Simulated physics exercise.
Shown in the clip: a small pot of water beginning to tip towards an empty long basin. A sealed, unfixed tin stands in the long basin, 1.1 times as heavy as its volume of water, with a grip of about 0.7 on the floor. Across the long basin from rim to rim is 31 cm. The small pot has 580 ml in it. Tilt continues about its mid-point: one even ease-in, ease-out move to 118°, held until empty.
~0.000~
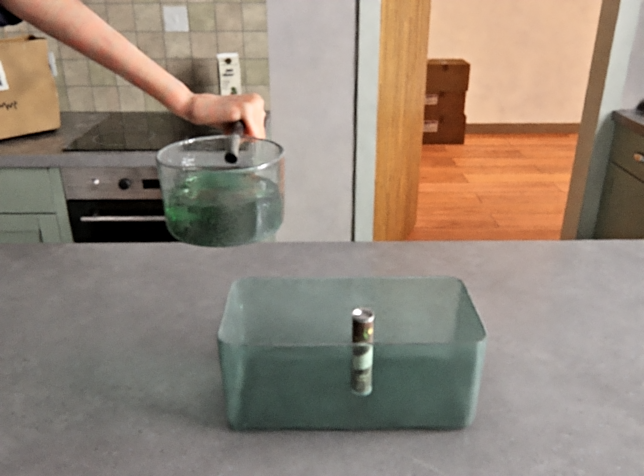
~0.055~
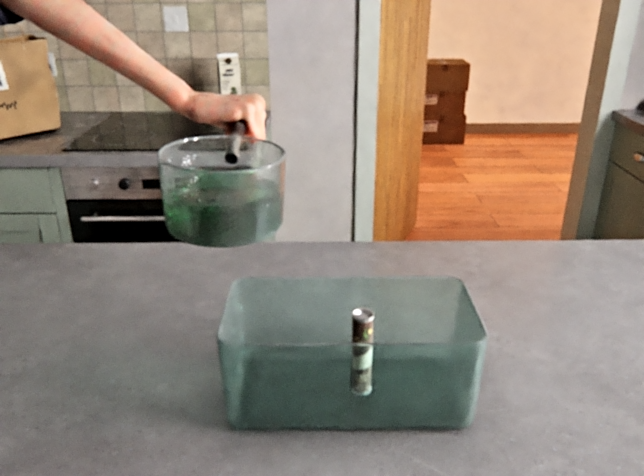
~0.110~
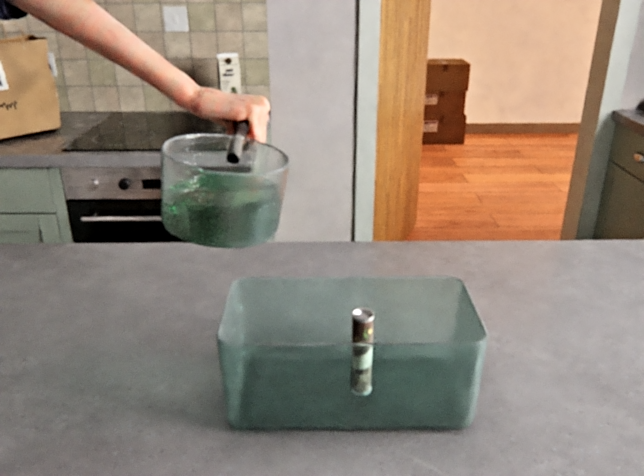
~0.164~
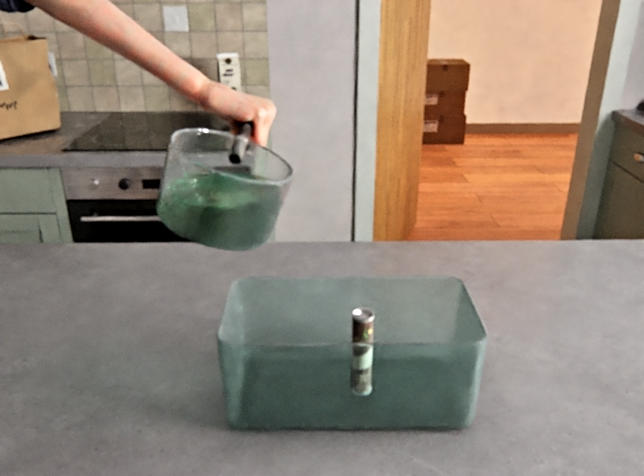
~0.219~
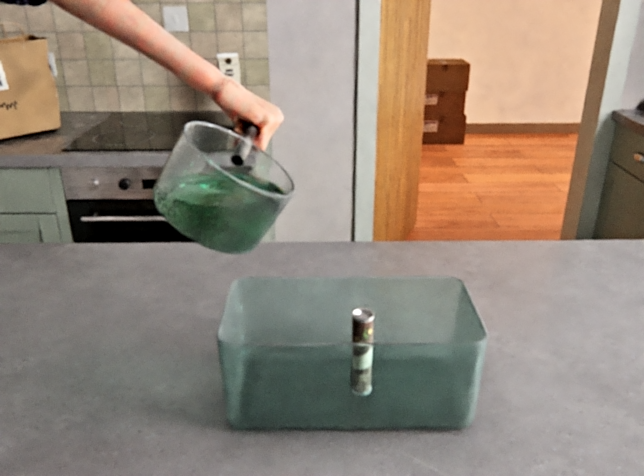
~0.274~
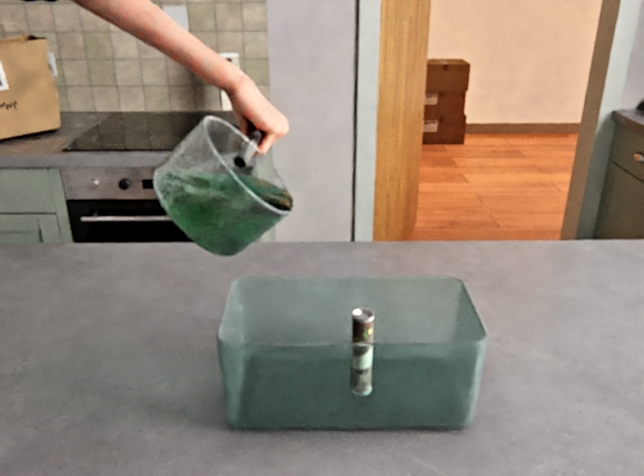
Small clear pot of green-tinted water tilting steadily rightward in a person's hand above a long basin with a small tin.
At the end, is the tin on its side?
It does not tip.
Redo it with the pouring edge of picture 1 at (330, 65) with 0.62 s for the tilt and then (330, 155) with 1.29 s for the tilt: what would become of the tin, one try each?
Try 1: Tipped over; try 2: Still standing.
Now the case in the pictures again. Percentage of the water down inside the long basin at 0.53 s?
At that time the basin holds about 30 per cent of the liquid.
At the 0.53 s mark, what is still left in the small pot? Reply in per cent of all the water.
I'd put it near 24 percent.
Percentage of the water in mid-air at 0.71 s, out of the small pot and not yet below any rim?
Around 8 percent of it is airborne.
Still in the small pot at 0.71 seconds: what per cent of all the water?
About 3 % is still there.
After 0.53 s the tilt is 112° and 24 per cent is still to pour; the tin stands where it began.
After 0.71 s the tilt is 118° and 3 per cent is still to pour; the tin stands where it began.
After 0.91 s the tilt is 118° and 0 per cent is still to pour; the tin stands where it began.
After 1.12 s the tilt is 118° and 0 per cent is still to pour; the tin stands where it began.
In the end the tin stands where it began.
